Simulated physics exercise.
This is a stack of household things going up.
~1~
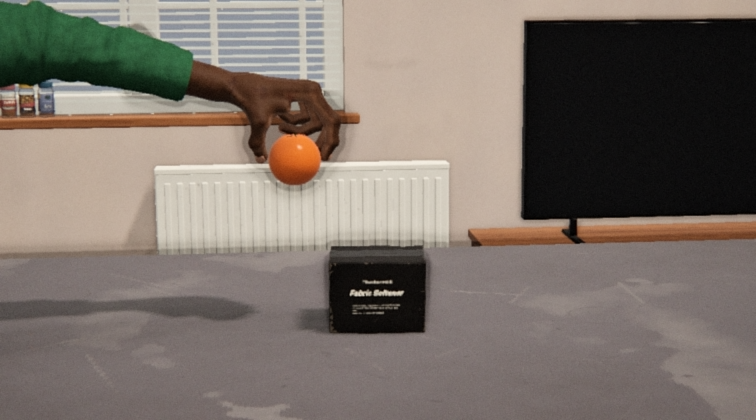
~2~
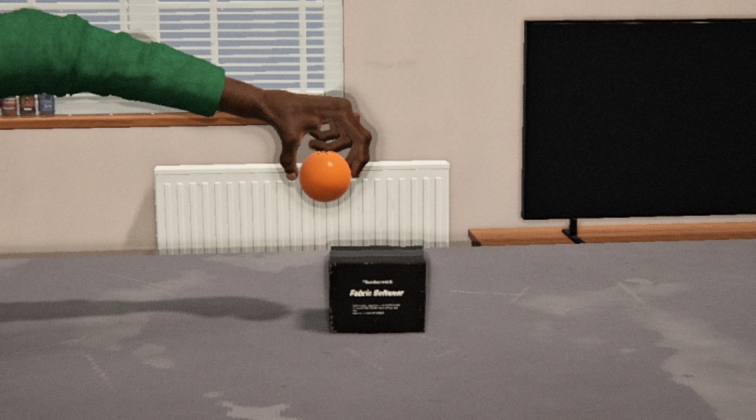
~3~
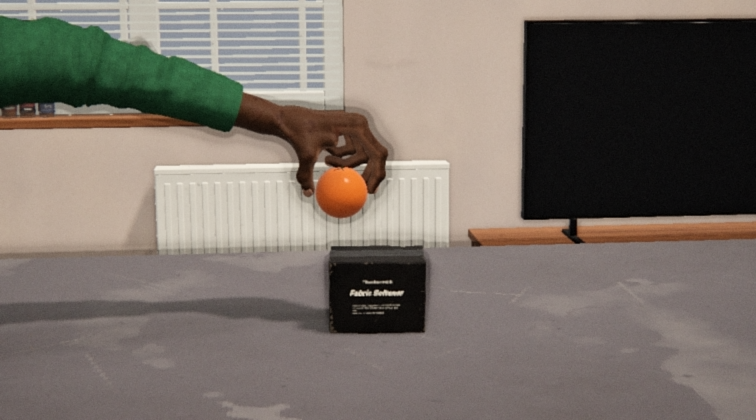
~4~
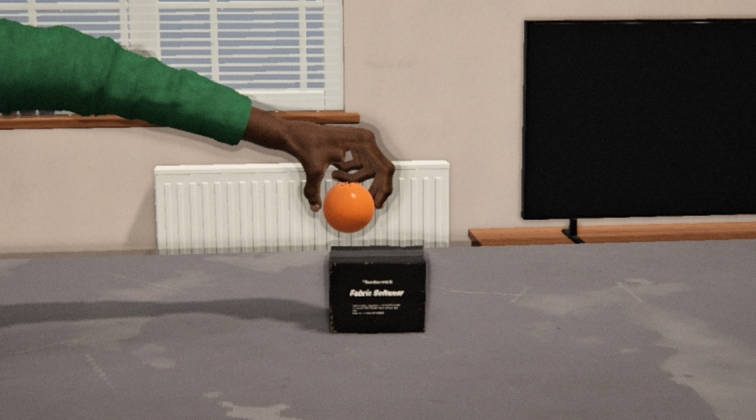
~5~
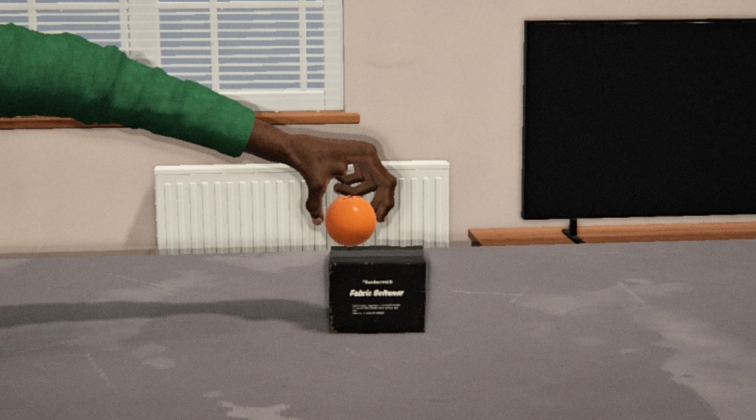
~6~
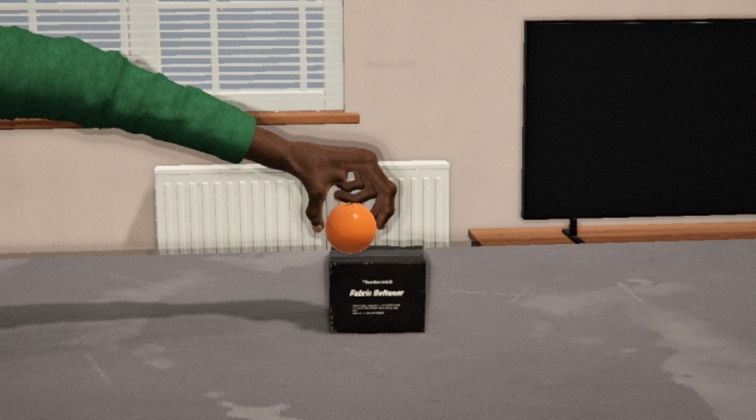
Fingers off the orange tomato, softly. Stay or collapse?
Outcome: The pile keeps its balance.
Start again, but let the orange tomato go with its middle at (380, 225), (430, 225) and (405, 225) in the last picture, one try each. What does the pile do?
In the first case it stays up; in the second case it comes apart; in the third case it keeps its balance.
Then, 0.60 s on from there, no change.
Then, 1.10 s on from there, orange tomato resting near (350, 228).
In the end, both unmoved. At the end, from the last picture's camera, orange tomato near (350, 228). The pile stays up.
